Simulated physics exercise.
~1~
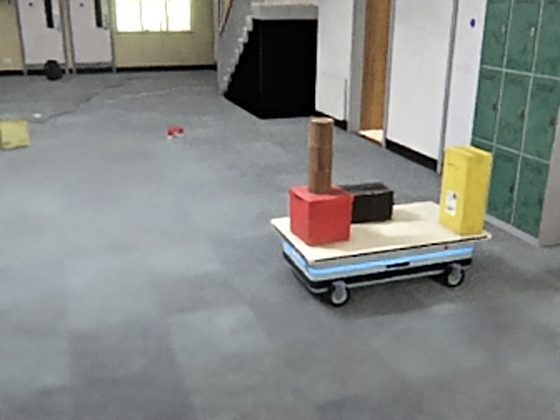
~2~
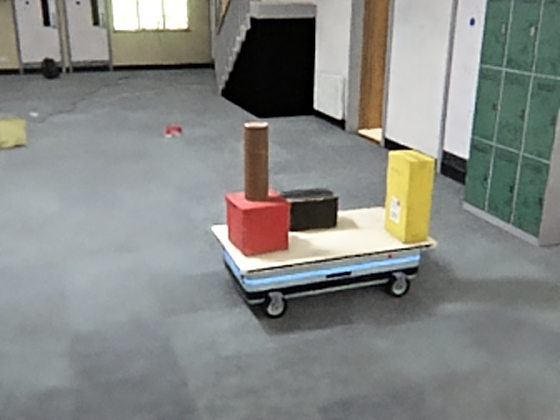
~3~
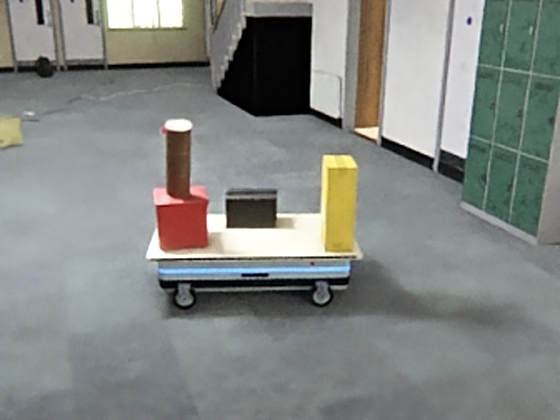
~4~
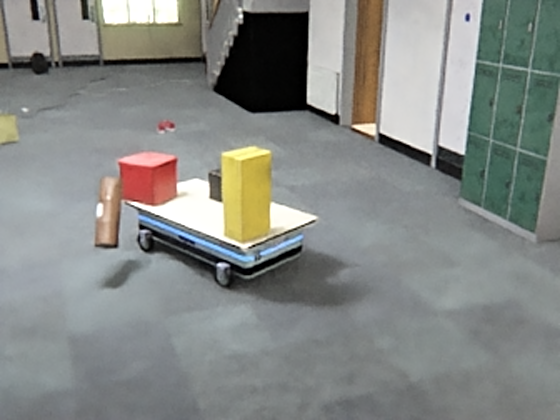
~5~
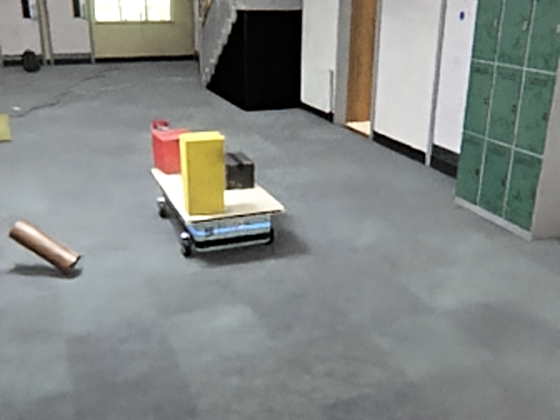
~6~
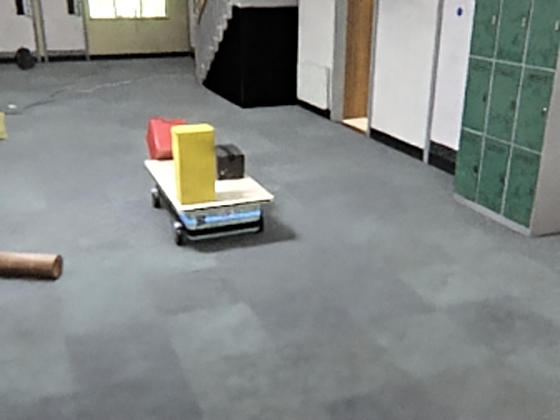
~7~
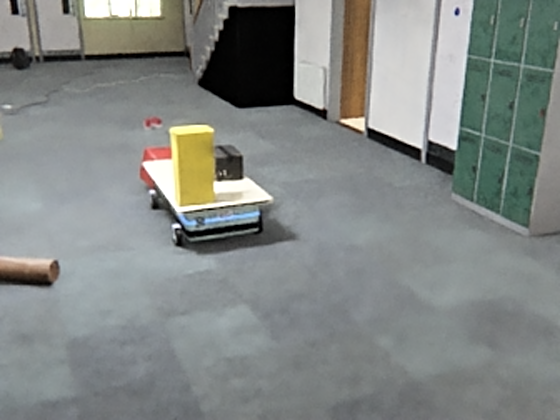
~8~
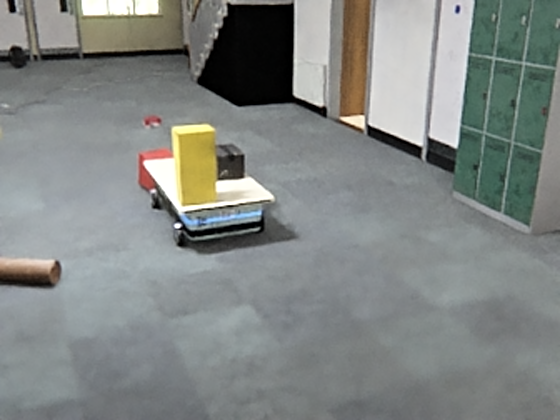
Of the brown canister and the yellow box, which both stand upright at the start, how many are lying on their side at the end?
One of them is lying on its side at the end, the brown canister, while the yellow box still stands upright on the cart.
